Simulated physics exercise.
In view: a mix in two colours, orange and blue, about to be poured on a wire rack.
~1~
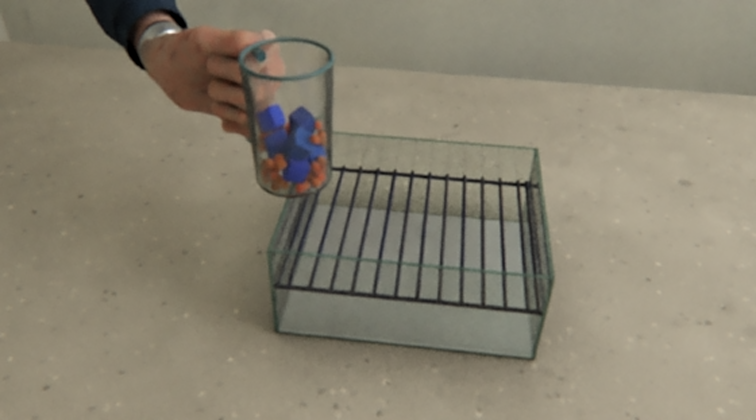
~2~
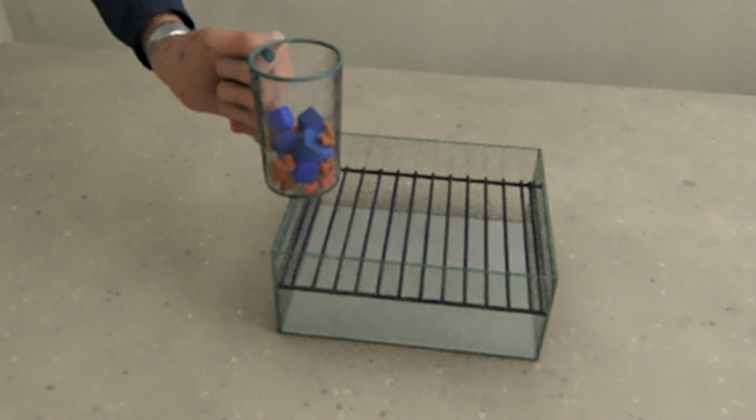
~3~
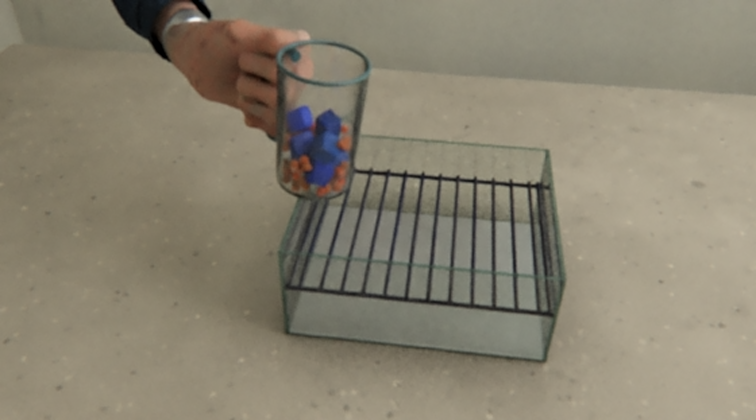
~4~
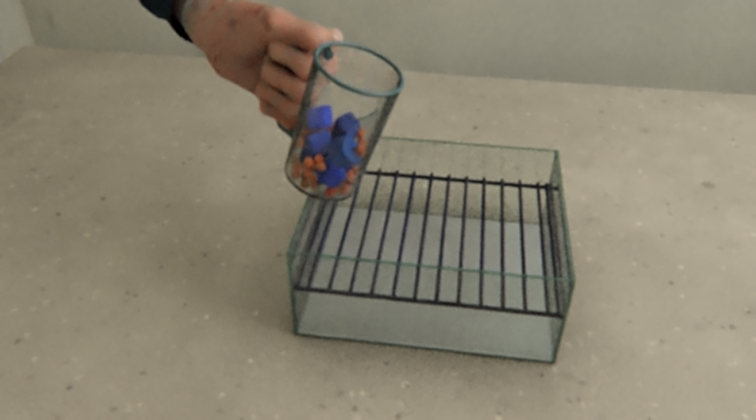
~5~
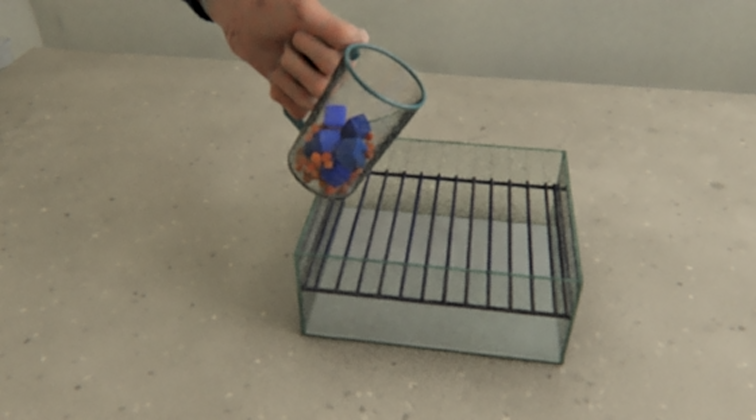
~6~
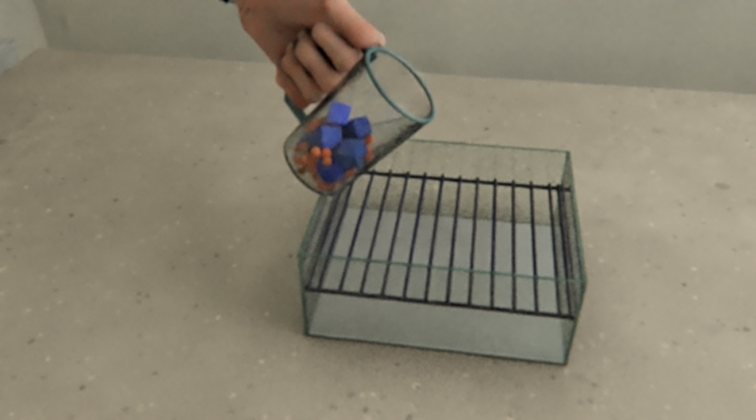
A hand held a clear cup of blue and orange pieces above a glass box with a dark wire rack, moved it a little to the right, and steadily tilted it over to the right.
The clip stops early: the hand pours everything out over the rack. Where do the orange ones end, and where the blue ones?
In the end the orange ones fall between the wires, and the blue ones rest on the wires.
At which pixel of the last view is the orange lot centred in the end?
Near (427, 272).
Then, 0.27 s past the last view, orange ones, all in the cup; blue ones, all in the cup.
Then, 0.61 s past the last view, orange ones, all in the cup; blue ones, all in the cup.
Then, 0.97 s past the last view, orange ones, all in the cup; blue ones, most in the cup, a small part on or over the wires.
Finally, orange ones, a stray few on the wires, nearly all under the rack; blue ones, all on the wires, none under the rack.
